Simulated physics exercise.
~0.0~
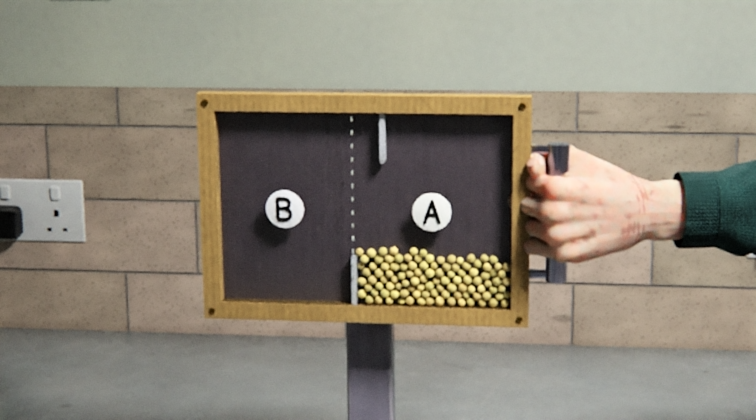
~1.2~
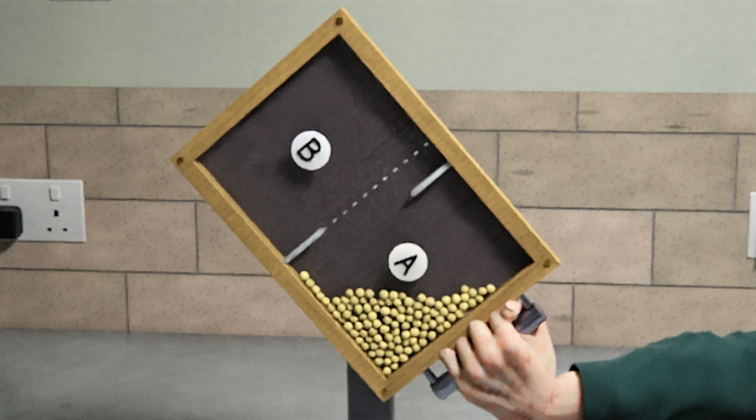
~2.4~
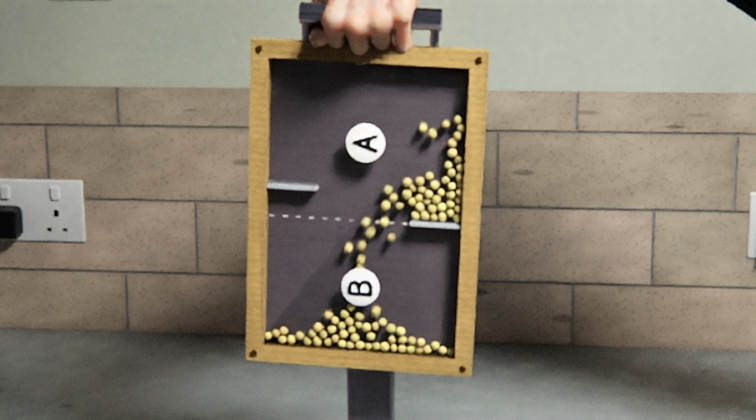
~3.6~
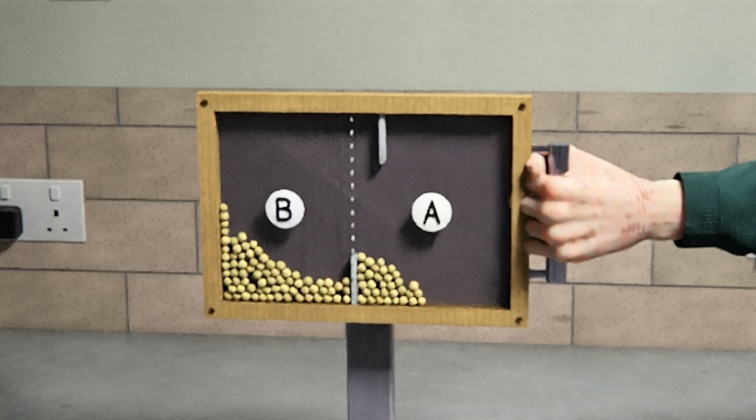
A hand turns a box of yellowish beads, spilling many from A into B, then levels it.
